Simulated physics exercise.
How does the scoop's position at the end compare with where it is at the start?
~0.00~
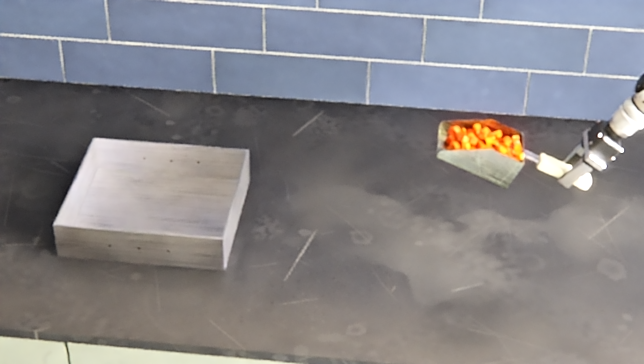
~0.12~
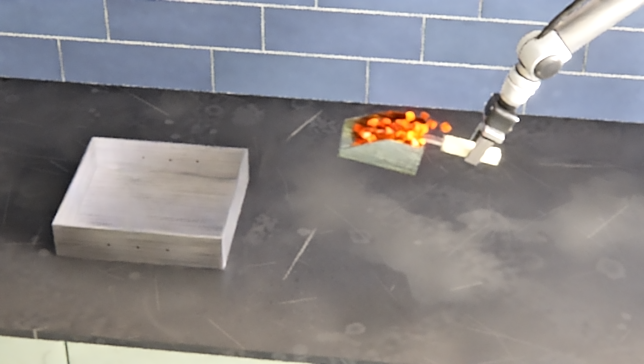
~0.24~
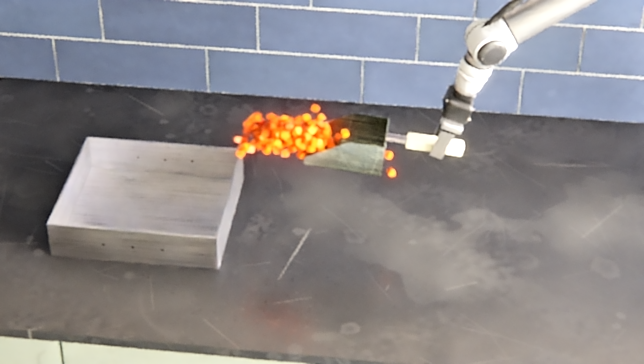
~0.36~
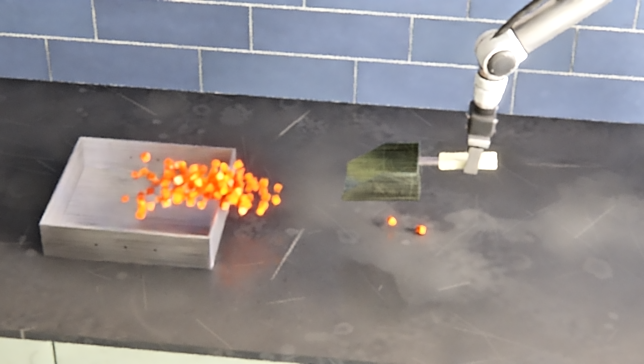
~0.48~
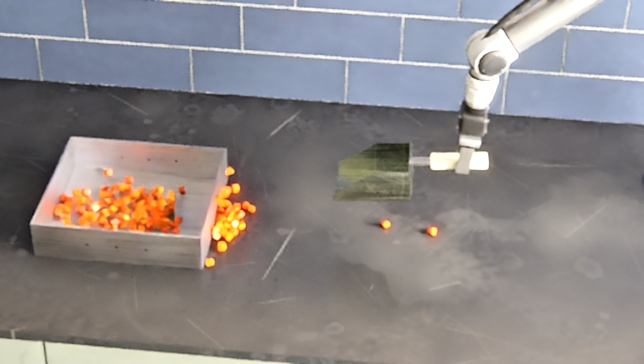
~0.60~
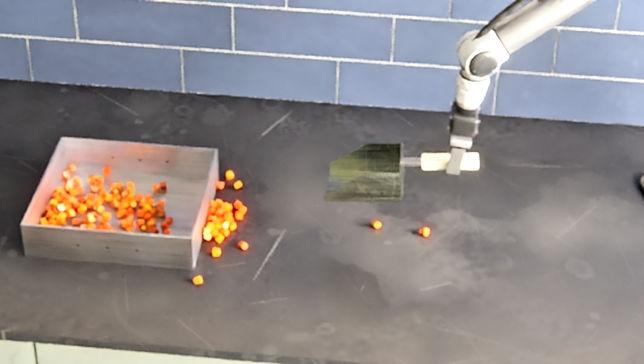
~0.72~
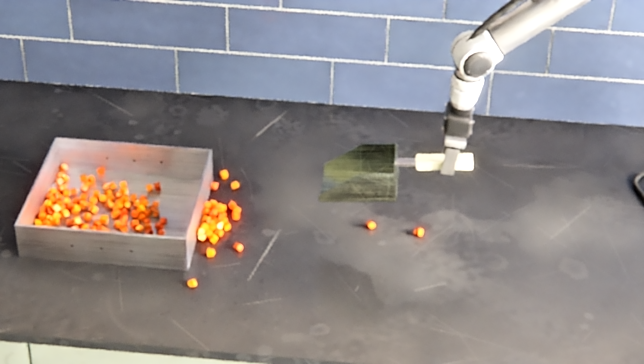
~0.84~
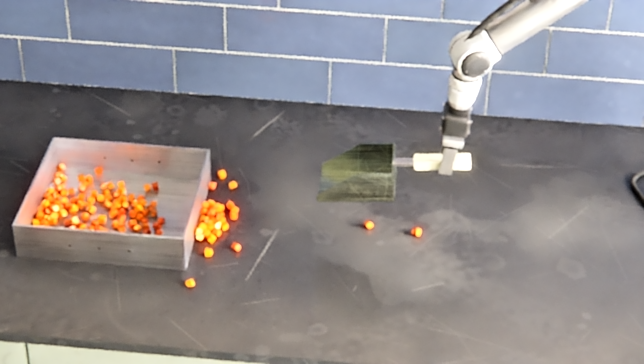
It starts farther to the right, and by the end it is well to the left of that place and slightly lower in the view, nearer the grey bin.
